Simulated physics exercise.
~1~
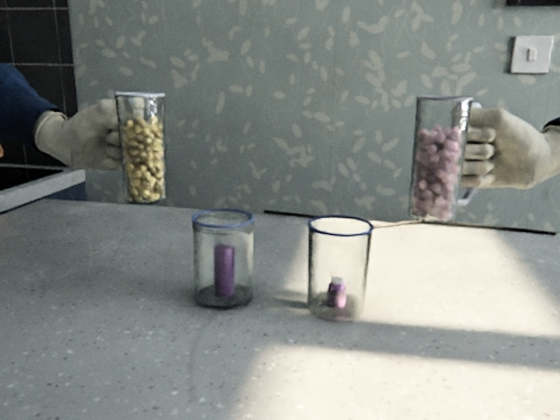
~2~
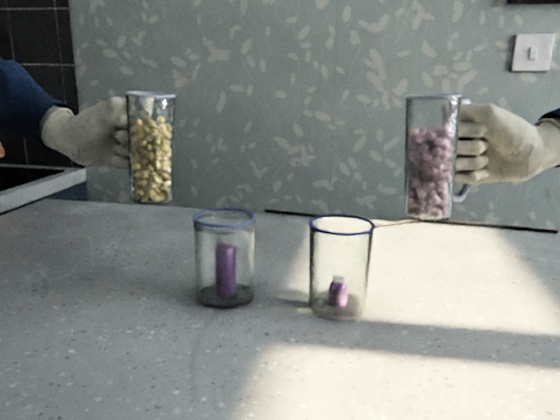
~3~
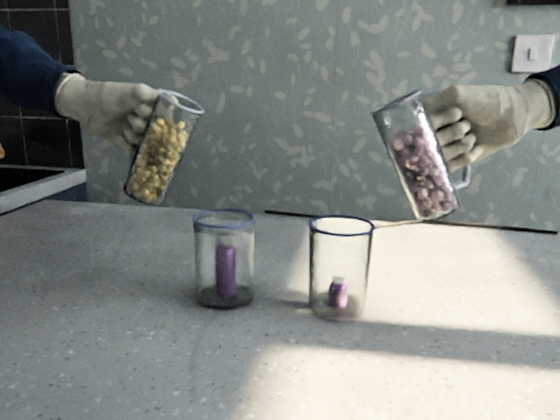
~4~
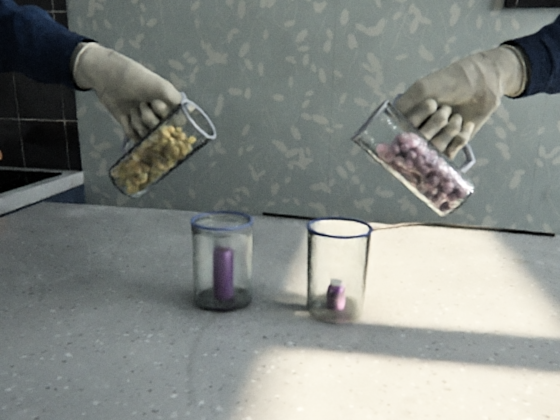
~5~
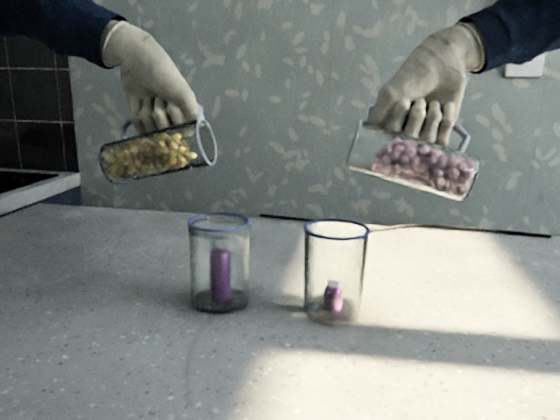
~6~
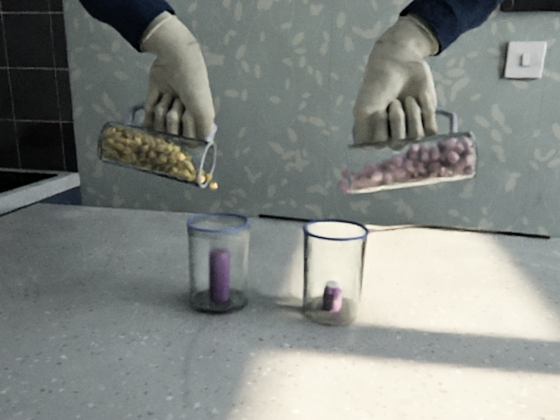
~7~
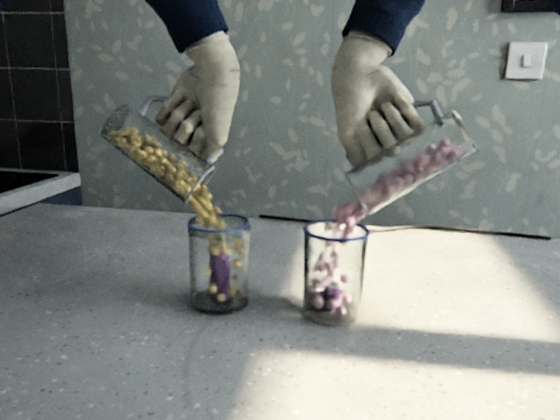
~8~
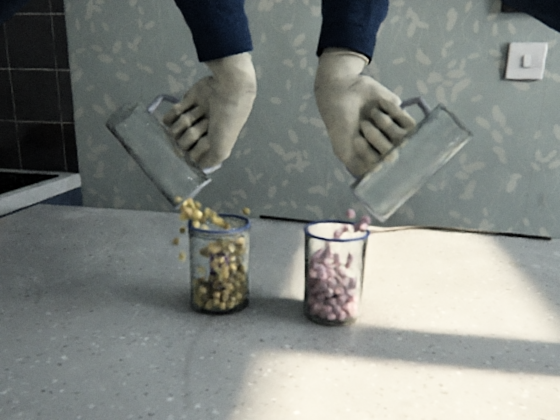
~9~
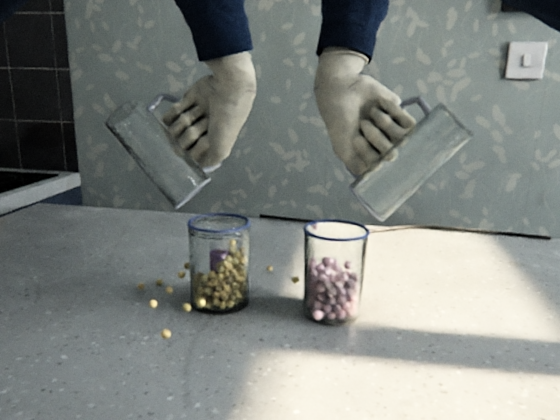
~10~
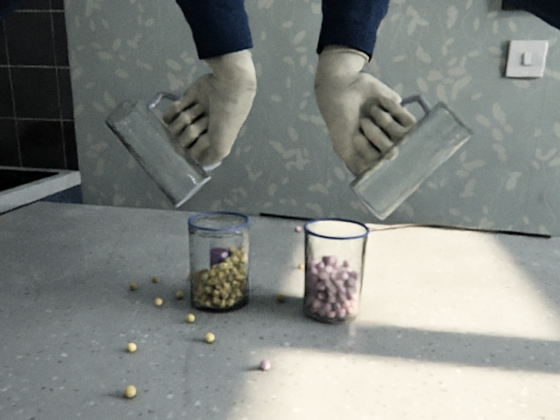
Two gloved hands tipped cups of small yellowish and pink-purple balls into two clear glasses, each holding a purple object, and some balls scattered across the counter. The left object still showed above the yellowish pile, while the right one ended up covered.
